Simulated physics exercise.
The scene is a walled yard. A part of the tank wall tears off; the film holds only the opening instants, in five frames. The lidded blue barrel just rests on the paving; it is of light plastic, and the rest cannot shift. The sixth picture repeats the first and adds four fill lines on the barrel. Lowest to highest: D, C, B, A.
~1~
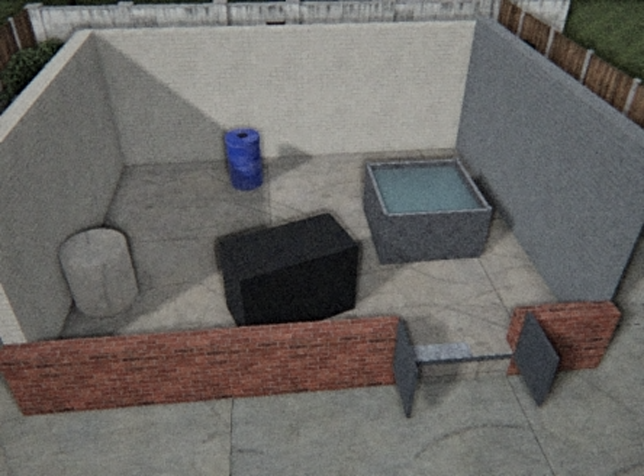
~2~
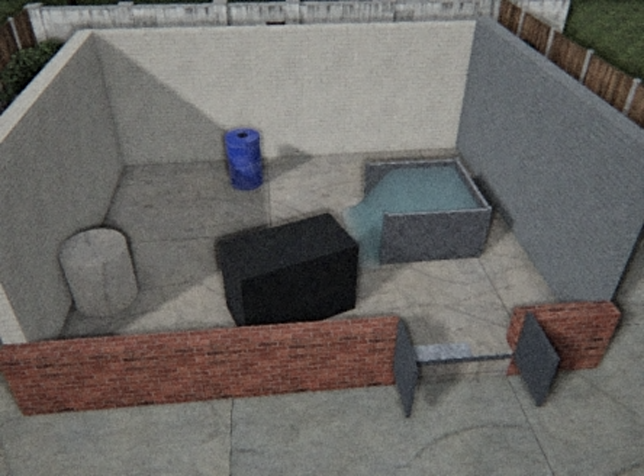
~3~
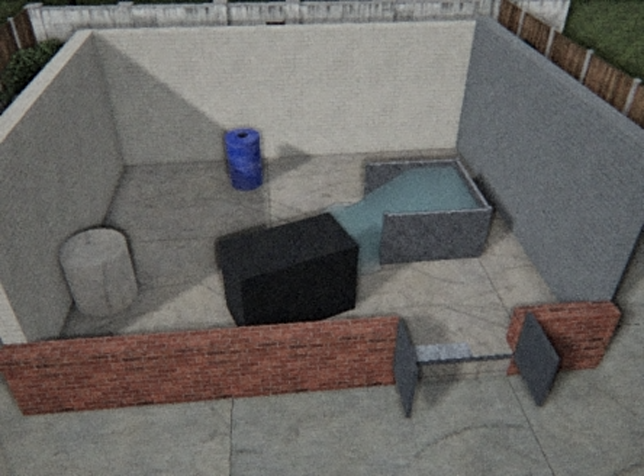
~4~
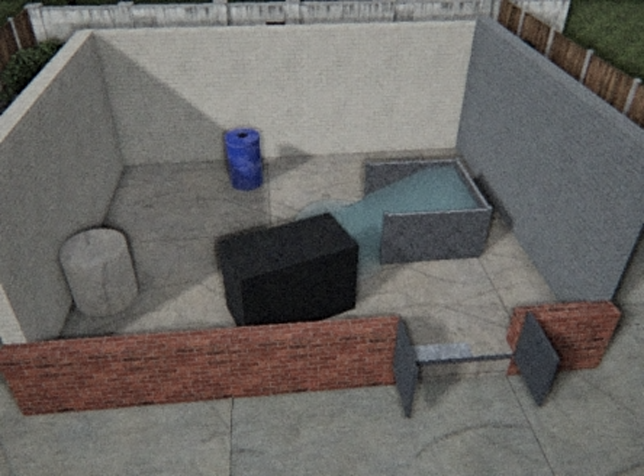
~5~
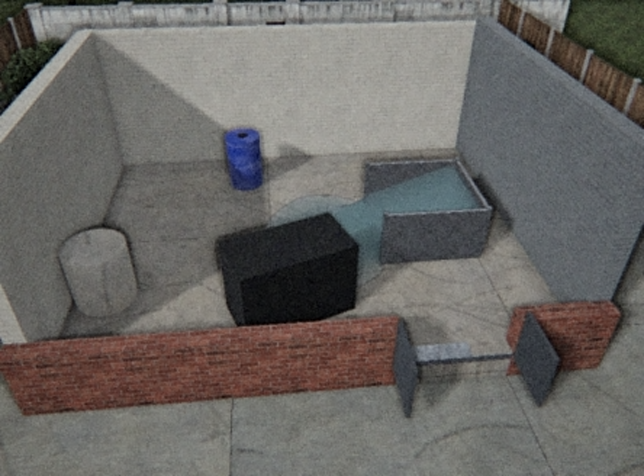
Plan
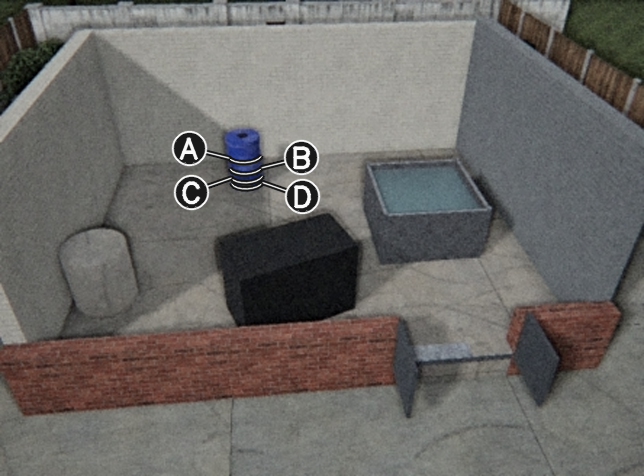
A walled yard with a concrete floor is seen from above, beyond a low red brick wall with an open grey gate at right. A pale cylinder stands at left, a blue barrel near the back wall, a black block in the middle, and a grey tank full of blue-green water at right. The tank's left side opens and water pours out leftward, spreading across the floor behind the block, while the camera stays still.
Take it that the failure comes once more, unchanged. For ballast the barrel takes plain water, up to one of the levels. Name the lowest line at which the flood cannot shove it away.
The answer is mark C.
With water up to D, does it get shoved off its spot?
Yes.
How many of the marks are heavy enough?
Three of the four.
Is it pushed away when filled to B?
No.
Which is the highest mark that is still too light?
That would be D.
In white, A at (245, 162); B at (246, 173); C at (246, 182); D at (247, 188); from the bottom up D, C, B, A.
If A is chosen, it does not move.
If B is chosen, it does not move.
If C is chosen, it does not move.
If D is chosen, it is pushed about twice its own width away.
